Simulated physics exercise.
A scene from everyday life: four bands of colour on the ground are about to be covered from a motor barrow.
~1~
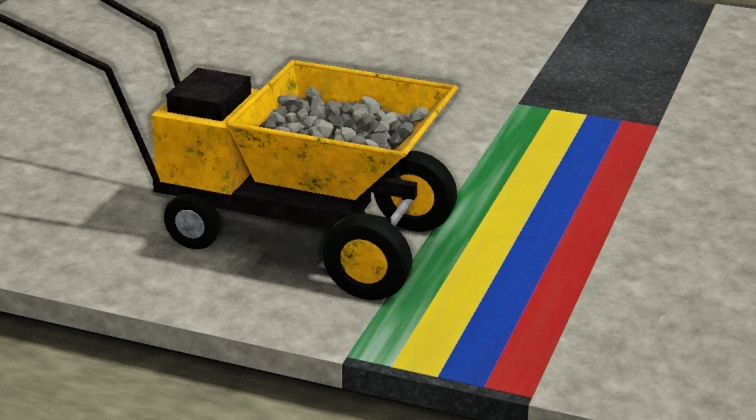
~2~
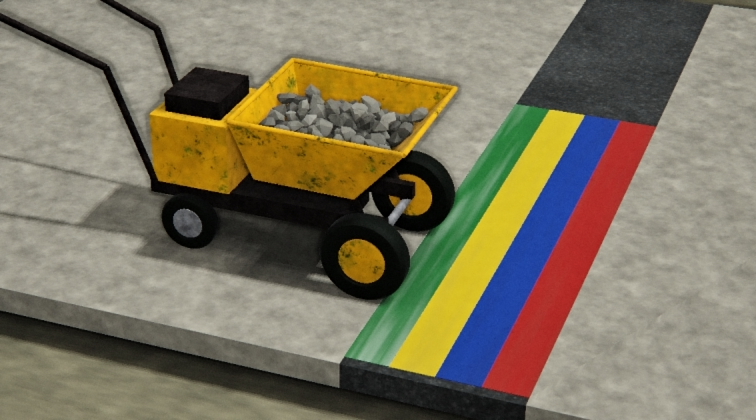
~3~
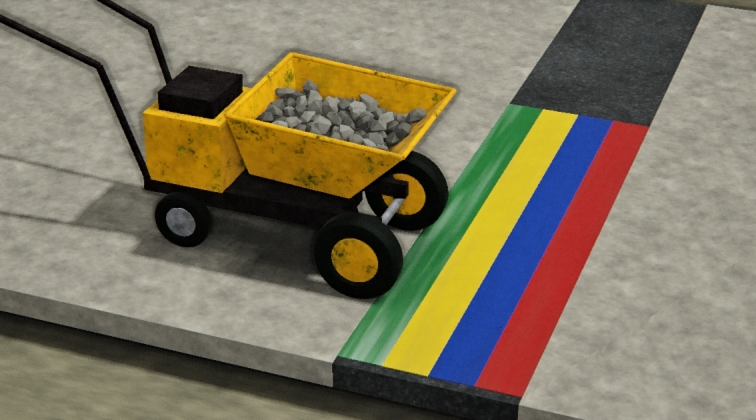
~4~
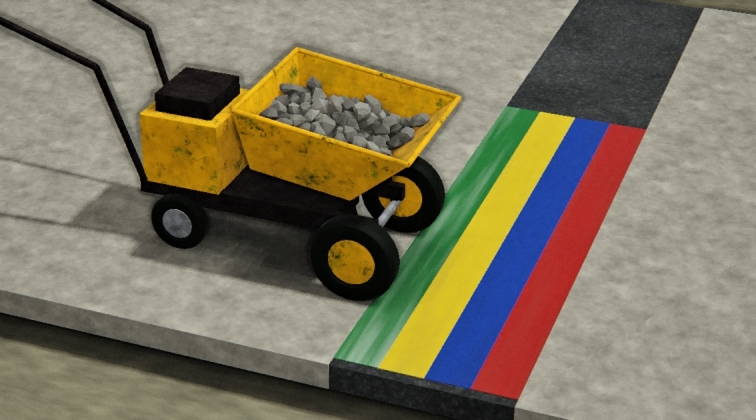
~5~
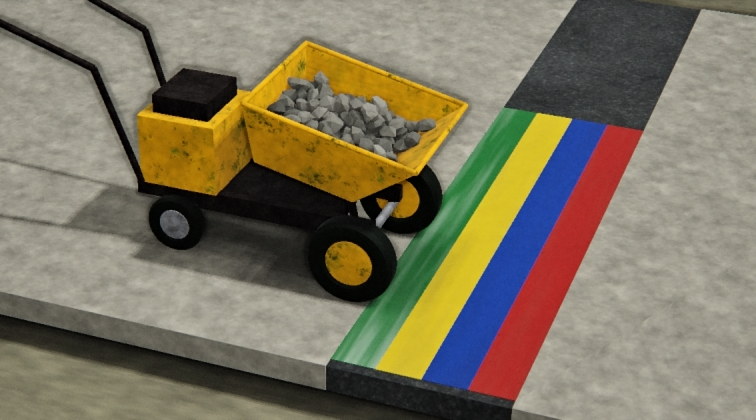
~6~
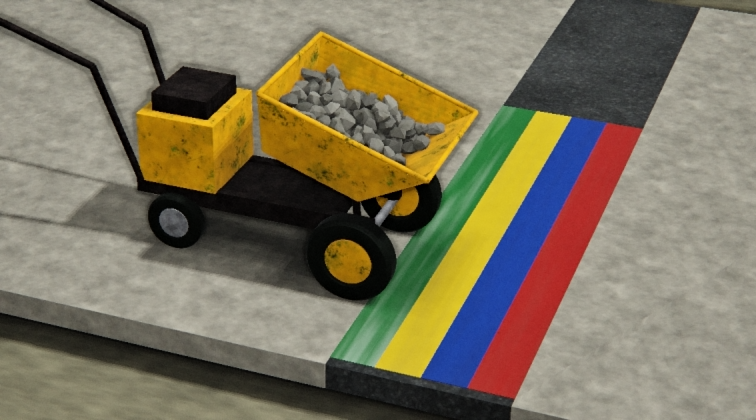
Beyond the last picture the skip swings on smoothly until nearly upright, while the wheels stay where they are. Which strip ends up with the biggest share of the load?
The red strip.
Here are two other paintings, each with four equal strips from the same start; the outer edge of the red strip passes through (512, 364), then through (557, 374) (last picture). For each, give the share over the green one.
0 % and 0 %, near enough.
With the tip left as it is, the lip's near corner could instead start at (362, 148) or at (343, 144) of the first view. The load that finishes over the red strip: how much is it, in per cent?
Well, you'd get roughly 30 per cent from the first place and roughly 20 per cent from the second.
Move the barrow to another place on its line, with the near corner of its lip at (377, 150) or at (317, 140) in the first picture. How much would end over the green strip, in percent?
0 % then 20 %.
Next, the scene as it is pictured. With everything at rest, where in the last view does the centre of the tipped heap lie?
Somewhere around (544, 284) in the final view.
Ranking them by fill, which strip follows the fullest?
Just behind the leader sits the blue one.
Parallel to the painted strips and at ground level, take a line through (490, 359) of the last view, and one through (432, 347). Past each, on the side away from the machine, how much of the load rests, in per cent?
60 and 80 in a hundred.
Soon after the last picture, skip tipped steeply; all in the skip.
A little later, skip tipped right over; most in the skip; a small part over the blue strip; about a quarter over the red strip; a stray few off the paint.
Later still, skip tipped right over; a small part in the skip; about a quarter over the blue strip; about a third over the red strip; about a quarter off the paint.
At rest, skip tipped right over; a small part in the skip; none over the green strip; none over the yellow strip; about a quarter over the blue strip; about a third over the red strip; about a quarter off the paint.
